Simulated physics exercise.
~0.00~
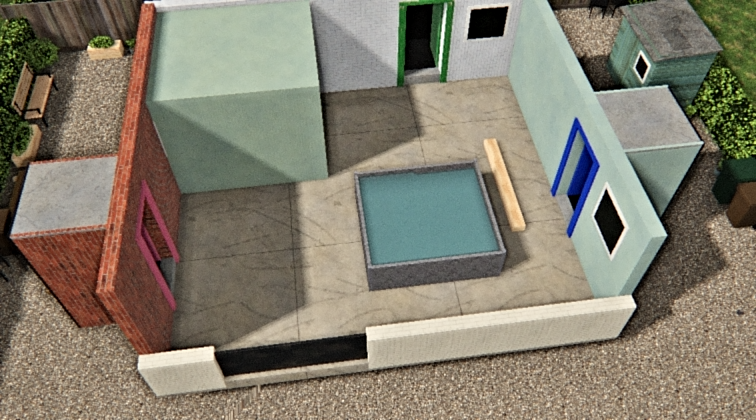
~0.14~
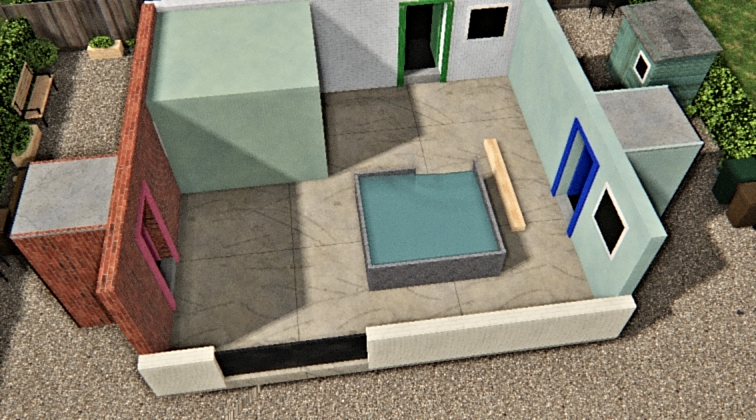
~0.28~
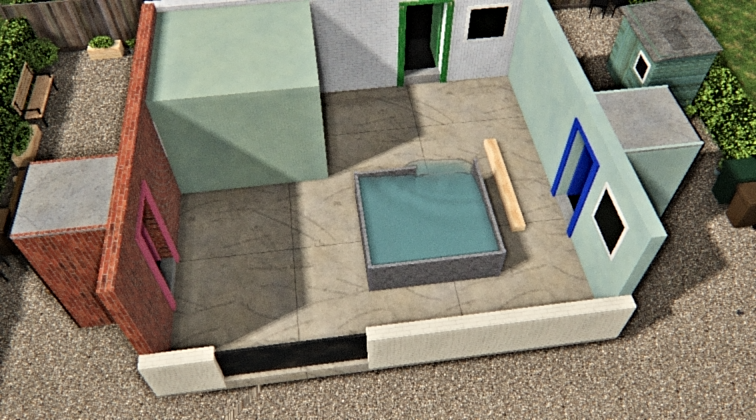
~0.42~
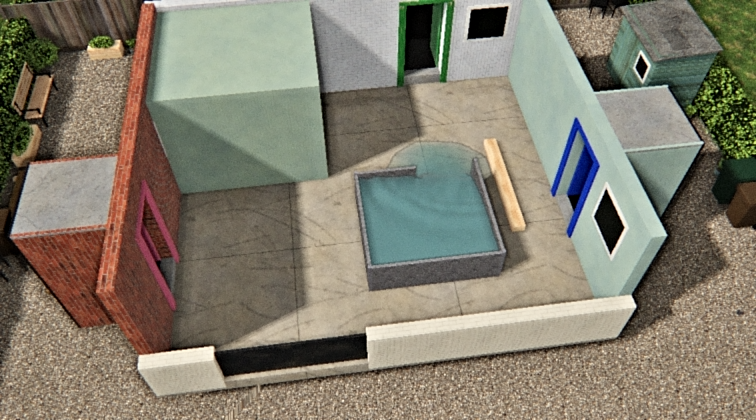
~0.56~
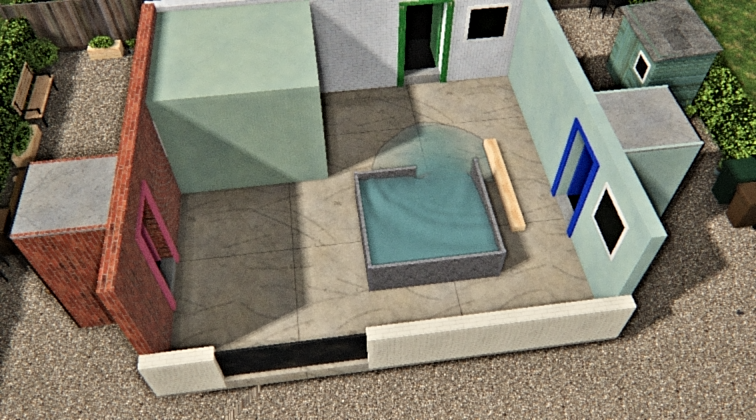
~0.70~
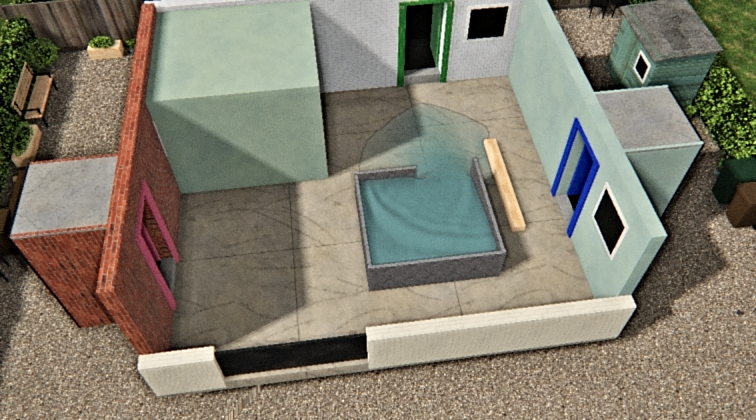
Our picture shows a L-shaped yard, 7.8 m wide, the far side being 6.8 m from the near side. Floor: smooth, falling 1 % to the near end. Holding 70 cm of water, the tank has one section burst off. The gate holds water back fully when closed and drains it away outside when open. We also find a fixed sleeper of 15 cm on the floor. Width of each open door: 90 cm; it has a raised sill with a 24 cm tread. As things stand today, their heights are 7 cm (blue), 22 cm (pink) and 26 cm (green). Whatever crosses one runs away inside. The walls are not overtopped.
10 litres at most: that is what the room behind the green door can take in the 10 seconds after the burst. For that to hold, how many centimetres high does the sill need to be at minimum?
It would need to be around 28 cm high.
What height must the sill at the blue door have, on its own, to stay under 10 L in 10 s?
Blue - roughly 6.5 cm.
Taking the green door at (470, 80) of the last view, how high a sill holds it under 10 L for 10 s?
Something near 31 cm.
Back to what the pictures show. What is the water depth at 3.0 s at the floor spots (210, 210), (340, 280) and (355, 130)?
Depths in order: 0 / 0 / 6 cm.
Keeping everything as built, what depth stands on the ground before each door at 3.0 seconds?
Depths, in cm - blue: 0, pink: 0, green: 27.
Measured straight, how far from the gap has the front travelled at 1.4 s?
Around 3.8 m out.
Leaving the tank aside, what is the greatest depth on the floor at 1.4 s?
Around 40 centimetres.
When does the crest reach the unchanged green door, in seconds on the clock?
Around 2.2 s, give or take.
After 1.4 s water covers 25 % of the floor, deepest (40 cm) near (454, 182); 28 cm at the green door, 0 litres in over its 26 cm sill.
After 3.0 s water covers 30 % of the floor, deepest (36 cm) near (462, 99); 27 cm at the green door, 15 litres in over its 26 cm sill.
After 10.0 s water covers 90 % of the floor, deepest (18 cm) near (597, 312); 10 cm at the green door, 19 litres in over its 26 cm sill.
At the green door as built, the water arrived by 0.9 s and peaked near 33 cm at 2.2 s.
With a sill of 23 cm, 45 litres would have come in within the 10 s; with 31 cm, 2 litres. So under 10 litres takes about 28 cm.
